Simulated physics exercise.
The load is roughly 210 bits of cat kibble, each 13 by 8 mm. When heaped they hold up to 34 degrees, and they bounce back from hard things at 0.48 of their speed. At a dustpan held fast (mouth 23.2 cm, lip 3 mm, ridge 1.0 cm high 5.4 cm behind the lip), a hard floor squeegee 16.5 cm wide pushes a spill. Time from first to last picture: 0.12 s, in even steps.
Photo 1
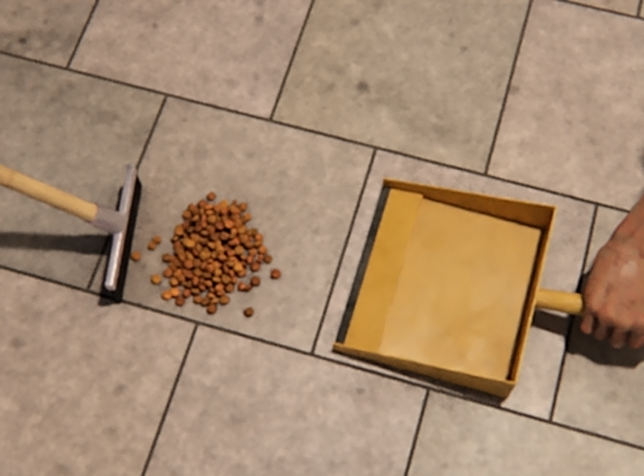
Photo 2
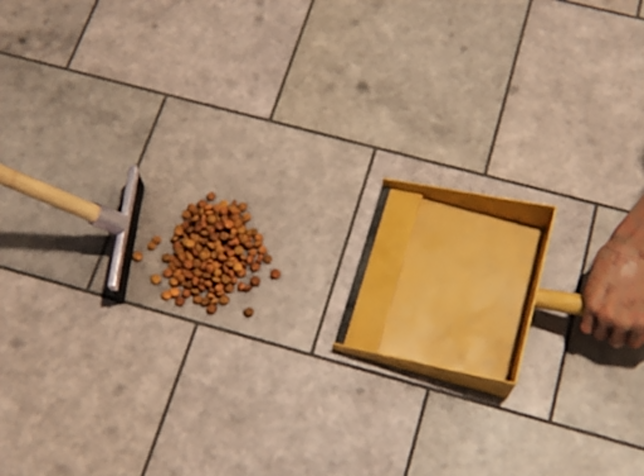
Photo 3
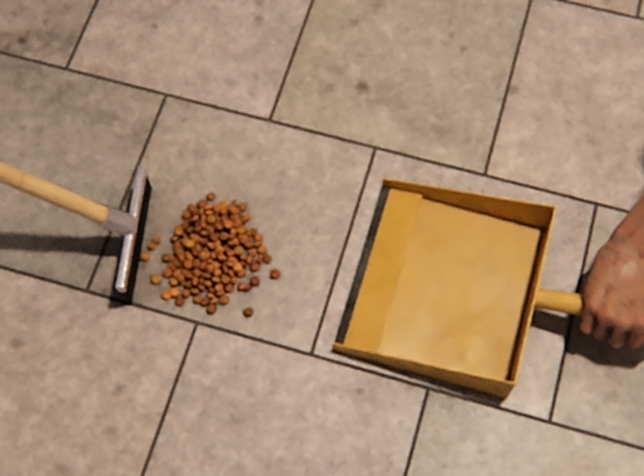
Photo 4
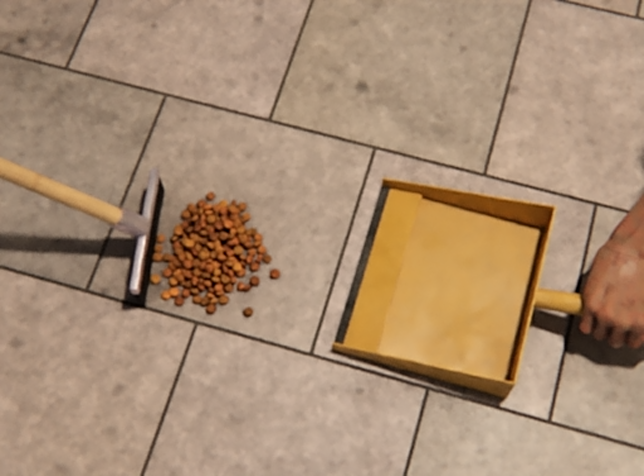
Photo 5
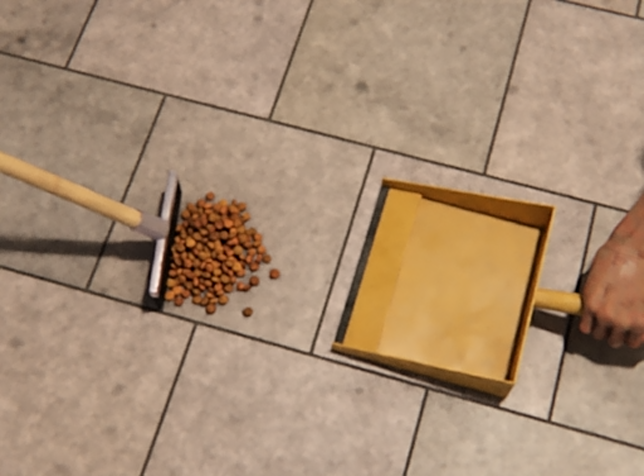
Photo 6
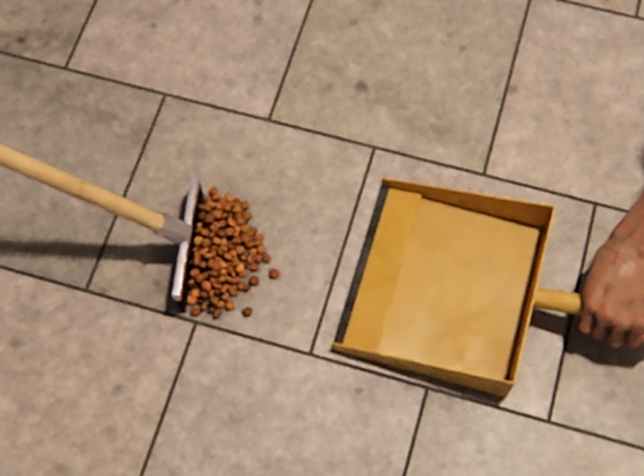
On a grey tiled floor, a squeegee with a wooden handle stands left of a loose pile of brown kibble, while a hand at the right holds a yellow dustpan still. The squeegee slides slowly rightward, meets the nearest pieces, then pushes into the pile, packing its left side into a straighter edge.
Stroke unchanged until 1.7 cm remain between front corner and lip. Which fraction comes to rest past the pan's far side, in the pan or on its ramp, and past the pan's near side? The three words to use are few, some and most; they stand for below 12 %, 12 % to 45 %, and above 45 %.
Far side: Few, pan: Most, near side: Few.
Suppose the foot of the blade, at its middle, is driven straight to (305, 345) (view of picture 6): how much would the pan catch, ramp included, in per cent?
About 25 per cent.
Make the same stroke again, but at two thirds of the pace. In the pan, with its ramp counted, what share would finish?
In that case close to 40 per cent.
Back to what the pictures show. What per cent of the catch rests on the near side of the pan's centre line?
Some 50 per cent.
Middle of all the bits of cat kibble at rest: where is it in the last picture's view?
Near (375, 260).
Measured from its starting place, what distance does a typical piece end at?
Median: Approx. 22 cm.
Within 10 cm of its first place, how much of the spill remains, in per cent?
Near 0 per cent.
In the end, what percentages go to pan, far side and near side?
Far side - 5; pan - 55; near side - 5.
Then, 0.09 s after the last picture, middle of the blade 10 cm from the lip; 0 % over the lip, far side 0 %, near side 5 %.
Then, 0.15 s after the last picture, middle of the blade 5 cm from the lip; 10 % over the lip, far side 0 %, near side 5 %.
Then, 0.35 s after the last picture, middle of the blade 3 cm from the lip; 55 % over the lip, far side 5 %, near side 5 %.
In the end, far side 5 %, pan 55 %, near side 5 %, in front of the lip or behind the blade 35 %.
